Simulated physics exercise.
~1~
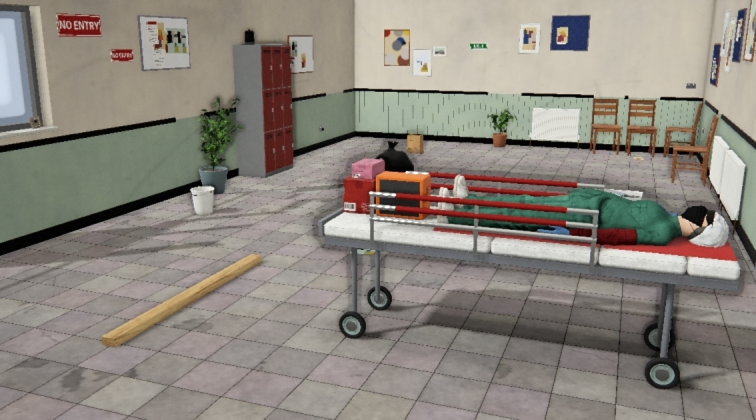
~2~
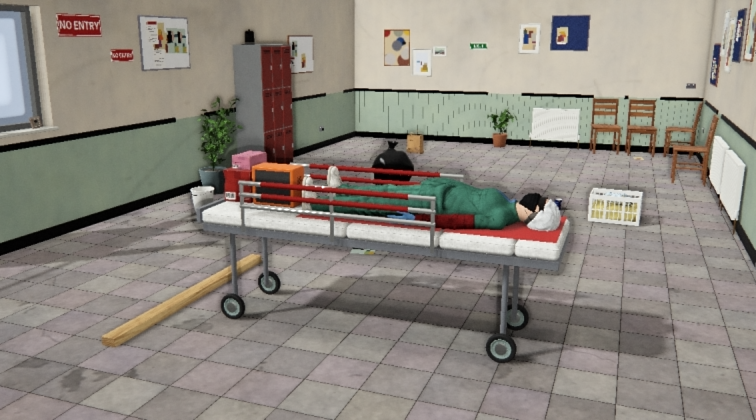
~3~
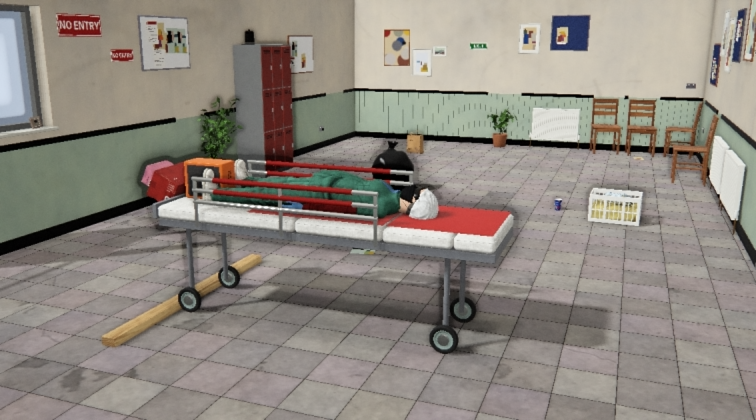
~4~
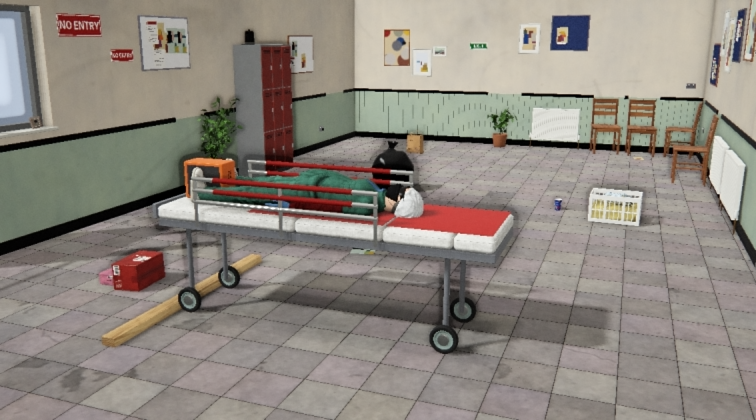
A hospital trolley carrying a person lying down rolled left across the room and stopped at a wooden strip, while the person slid toward its left end and the pink box and red bag tumbled to the floor, leaving the orange monitor upright aboard.
